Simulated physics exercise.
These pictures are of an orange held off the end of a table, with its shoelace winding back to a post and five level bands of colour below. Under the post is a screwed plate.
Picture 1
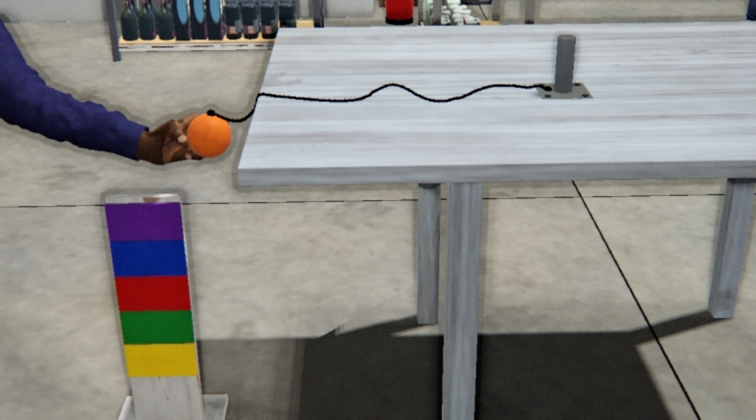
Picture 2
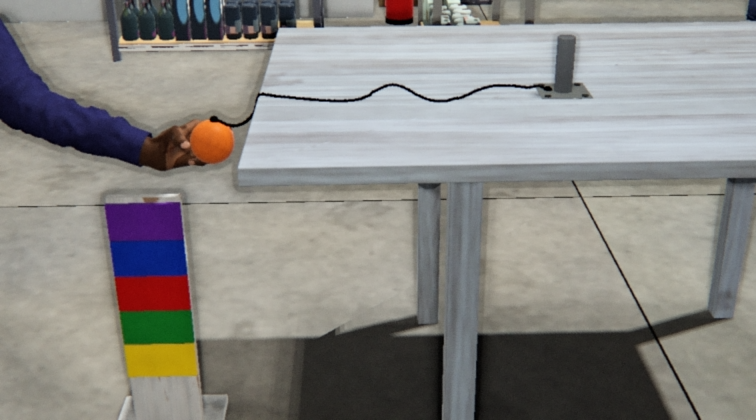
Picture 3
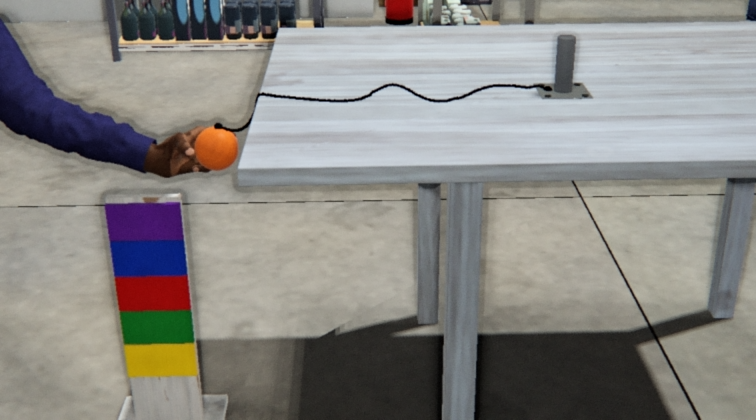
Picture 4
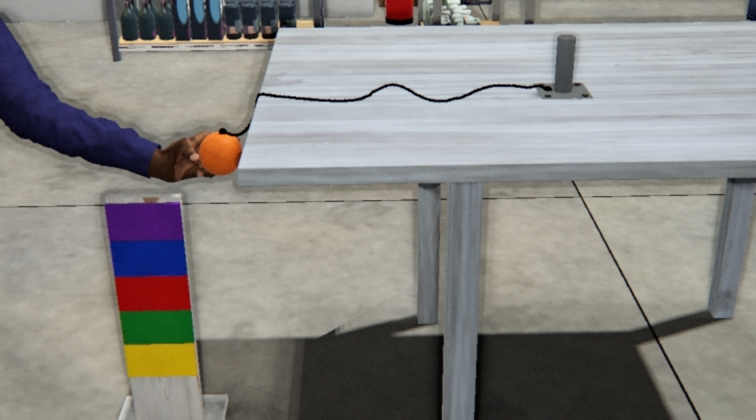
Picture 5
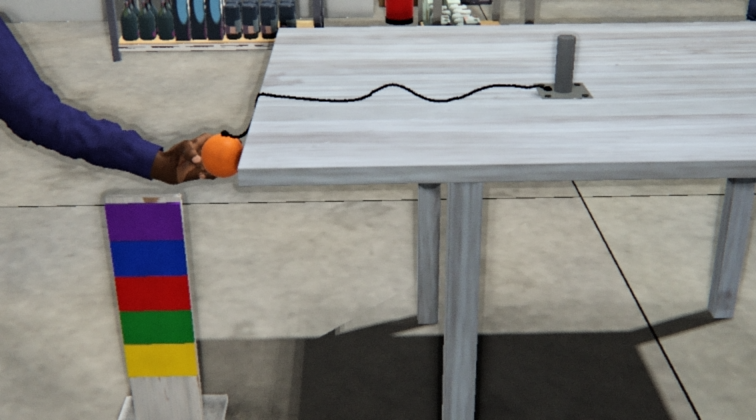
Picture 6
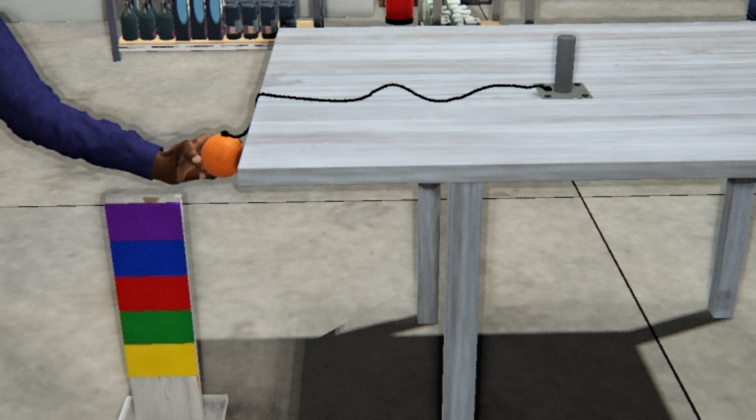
A hand holding an orange on a black cord lowers it slightly beside the table.
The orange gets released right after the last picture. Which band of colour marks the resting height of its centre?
The blue band marks it.
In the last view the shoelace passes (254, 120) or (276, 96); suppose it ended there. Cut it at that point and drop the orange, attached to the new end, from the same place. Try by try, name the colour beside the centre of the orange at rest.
One after the other: Purple; none, it hangs higher.
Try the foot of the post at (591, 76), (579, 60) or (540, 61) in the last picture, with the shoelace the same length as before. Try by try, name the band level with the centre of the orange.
First try: Purple; second try: Purple; third try: Blue.
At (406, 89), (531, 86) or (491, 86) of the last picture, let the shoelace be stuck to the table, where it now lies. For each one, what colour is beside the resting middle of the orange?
First try purple, second blue, third blue.
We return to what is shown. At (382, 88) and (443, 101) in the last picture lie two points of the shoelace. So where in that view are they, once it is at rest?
(321, 93) and (412, 92).
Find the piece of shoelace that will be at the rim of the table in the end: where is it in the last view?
The point sits close to (342, 101).
Soon after, orange near (276, 236); level with purple.
Then, orange near (272, 253); level with blue.
At rest, orange near (264, 257); level with blue. Its centre hangs level with the blue band.
